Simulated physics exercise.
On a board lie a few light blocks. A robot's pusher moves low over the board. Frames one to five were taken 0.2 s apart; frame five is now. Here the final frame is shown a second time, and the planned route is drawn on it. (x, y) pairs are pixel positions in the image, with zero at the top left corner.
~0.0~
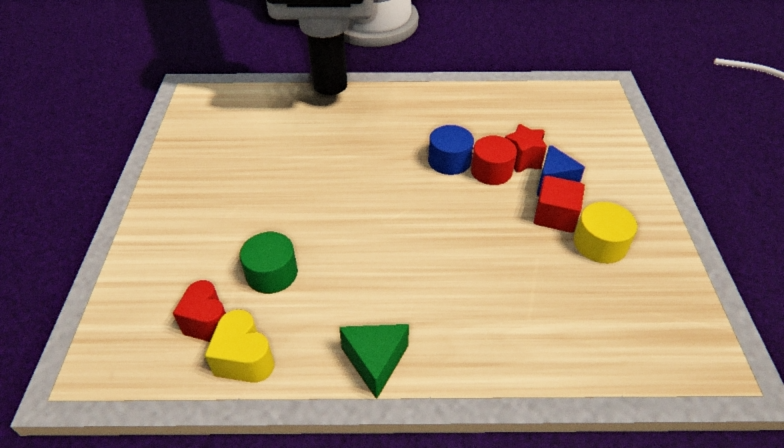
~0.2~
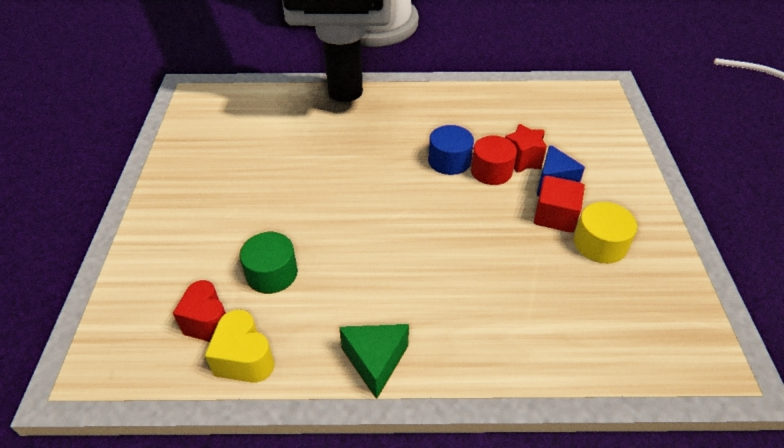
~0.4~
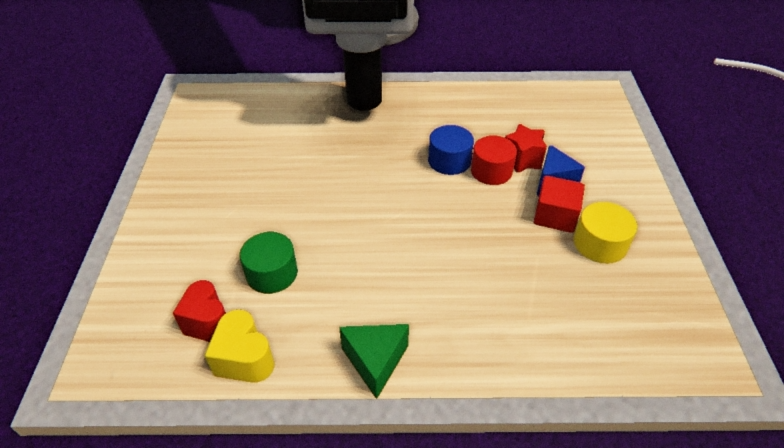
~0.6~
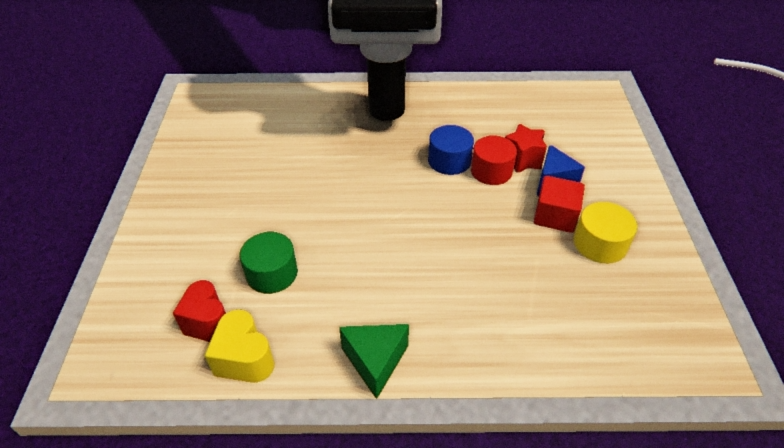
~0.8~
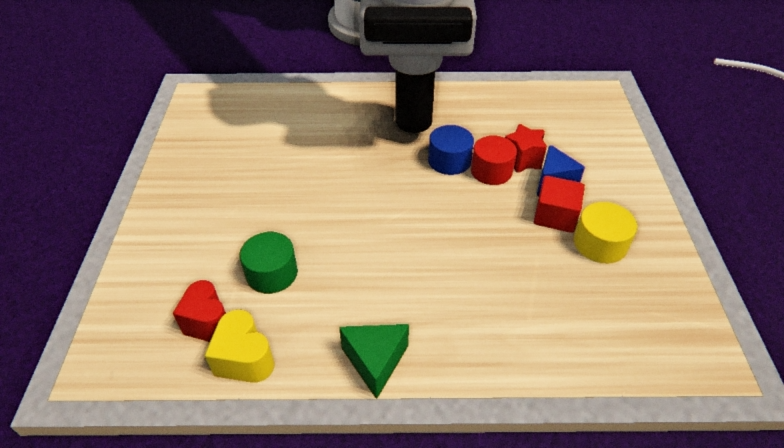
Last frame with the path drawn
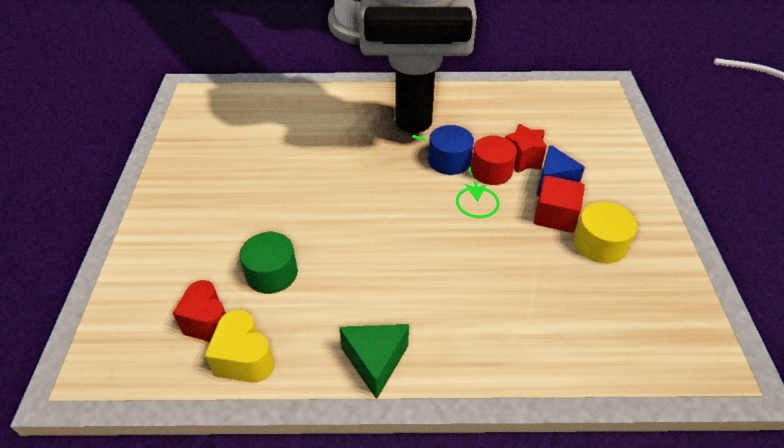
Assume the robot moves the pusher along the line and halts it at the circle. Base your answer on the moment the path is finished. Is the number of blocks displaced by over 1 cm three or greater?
I believe not.
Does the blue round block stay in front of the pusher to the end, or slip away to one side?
It keeps leading.
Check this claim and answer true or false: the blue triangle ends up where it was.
That is true.
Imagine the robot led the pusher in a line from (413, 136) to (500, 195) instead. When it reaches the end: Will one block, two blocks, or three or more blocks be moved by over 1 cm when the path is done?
The number will come to 3 or more.
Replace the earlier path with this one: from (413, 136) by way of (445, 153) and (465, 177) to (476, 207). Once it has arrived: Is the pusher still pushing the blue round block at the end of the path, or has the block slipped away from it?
The blue round block stays in front.
The line goes from (413, 136) over (448, 149) and (472, 172) to (478, 202).
What follows on the original path. One third of the way, pusher (450, 135); blue round block (467, 153); red round block (512, 160).
Two thirds of the way, pusher (474, 159); blue round block (478, 180); red round block (524, 177).
At the end, pusher (480, 188); blue round block (480, 212); red round block (525, 180); red star block unmoved; blue triangle unmoved; red four-sided block (569, 192), turned 15° clockwise.
